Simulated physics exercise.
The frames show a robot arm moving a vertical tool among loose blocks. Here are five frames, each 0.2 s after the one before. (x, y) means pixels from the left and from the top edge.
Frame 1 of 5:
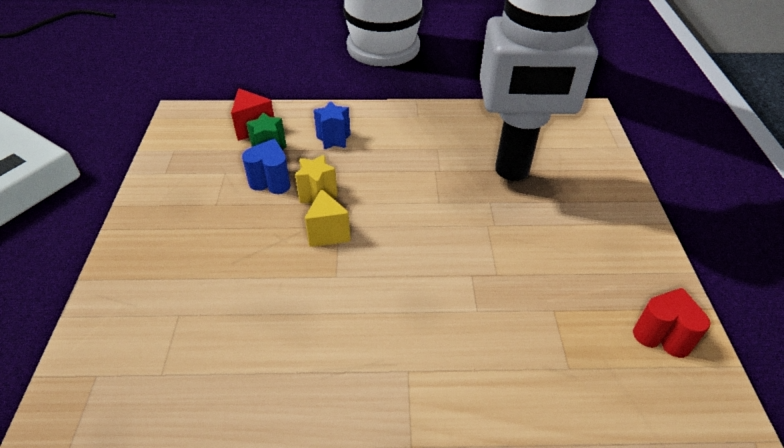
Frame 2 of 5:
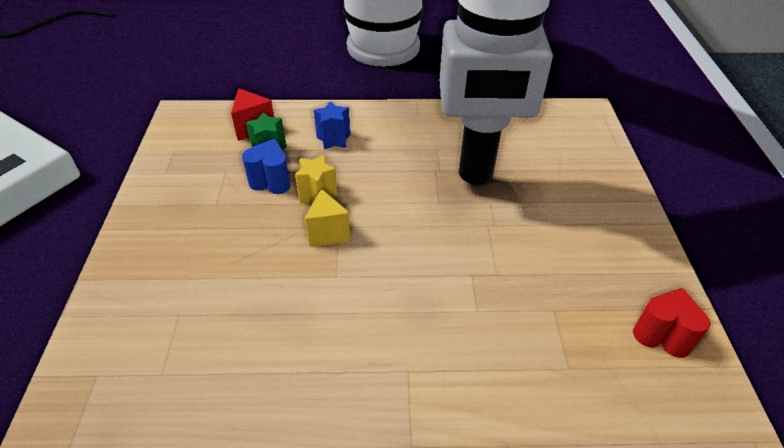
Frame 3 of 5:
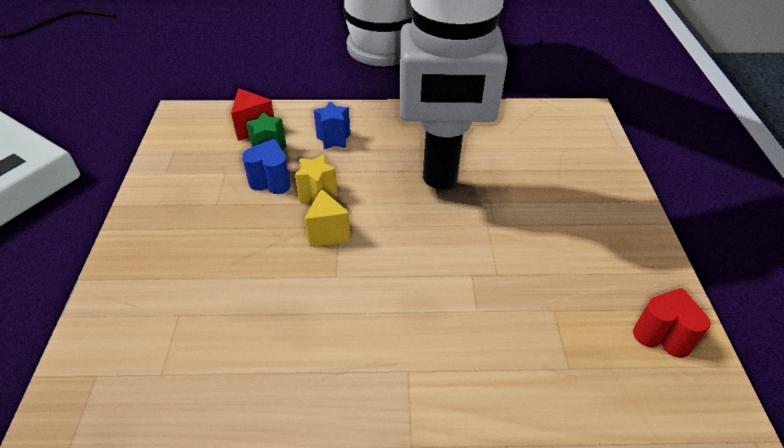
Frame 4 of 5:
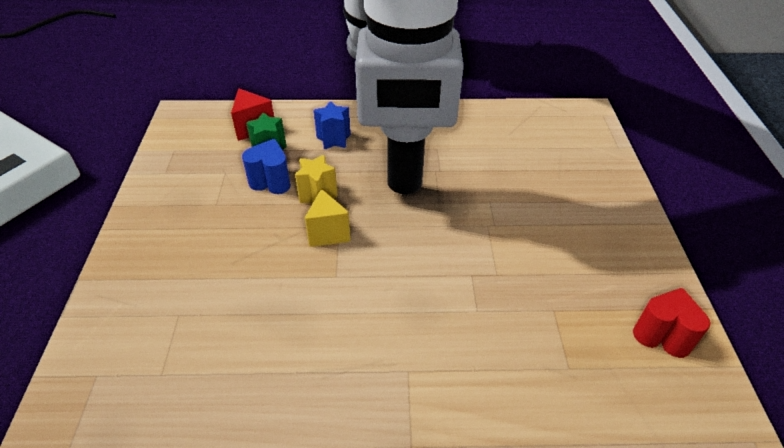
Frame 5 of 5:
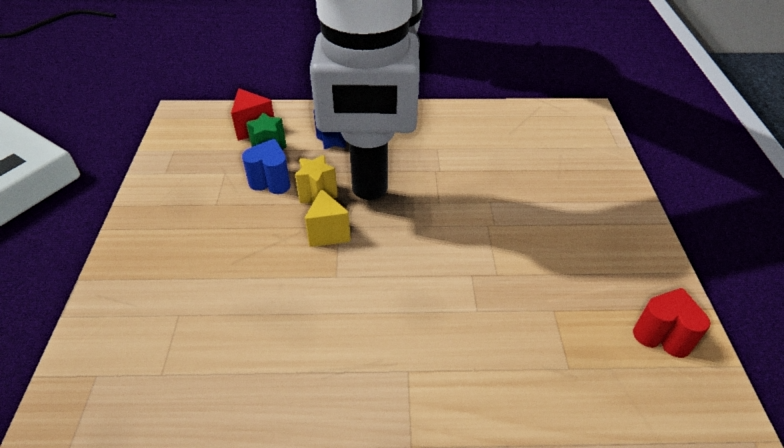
On a light wooden board over a purple surface, a robot arm moves its upright black tool steadily leftward from the upper right toward the yellow star, while the coloured blocks all stay still.
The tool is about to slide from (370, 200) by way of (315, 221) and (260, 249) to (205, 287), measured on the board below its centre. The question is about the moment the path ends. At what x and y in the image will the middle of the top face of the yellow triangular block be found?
It is at (309, 220).
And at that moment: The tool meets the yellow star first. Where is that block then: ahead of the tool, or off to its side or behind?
The block lies off to the side or behind.
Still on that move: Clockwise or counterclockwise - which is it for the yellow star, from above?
From above, clockwise.
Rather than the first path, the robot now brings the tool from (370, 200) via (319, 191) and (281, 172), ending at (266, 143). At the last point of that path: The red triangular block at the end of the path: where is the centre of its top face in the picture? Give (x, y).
The spot you're after is about (240, 88) in the image.
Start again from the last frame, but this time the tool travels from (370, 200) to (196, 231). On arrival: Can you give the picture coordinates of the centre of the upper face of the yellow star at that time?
My prediction: (286, 164).
The first path, step by step. One third of the way, tool at (312, 210); yellow star at (309, 167), turned 30° clockwise; yellow triangular block at (314, 215), turned 65° anticlockwise.
Two thirds of the way, tool at (255, 239); yellow star at (309, 167), turned 30° clockwise; yellow triangular block at (309, 220), turned 85° anticlockwise.
At the end, tool at (200, 275); blue heart-shaped block unmoved; yellow star at (309, 167), turned 30° clockwise; yellow triangular block at (309, 220), turned 85° anticlockwise.
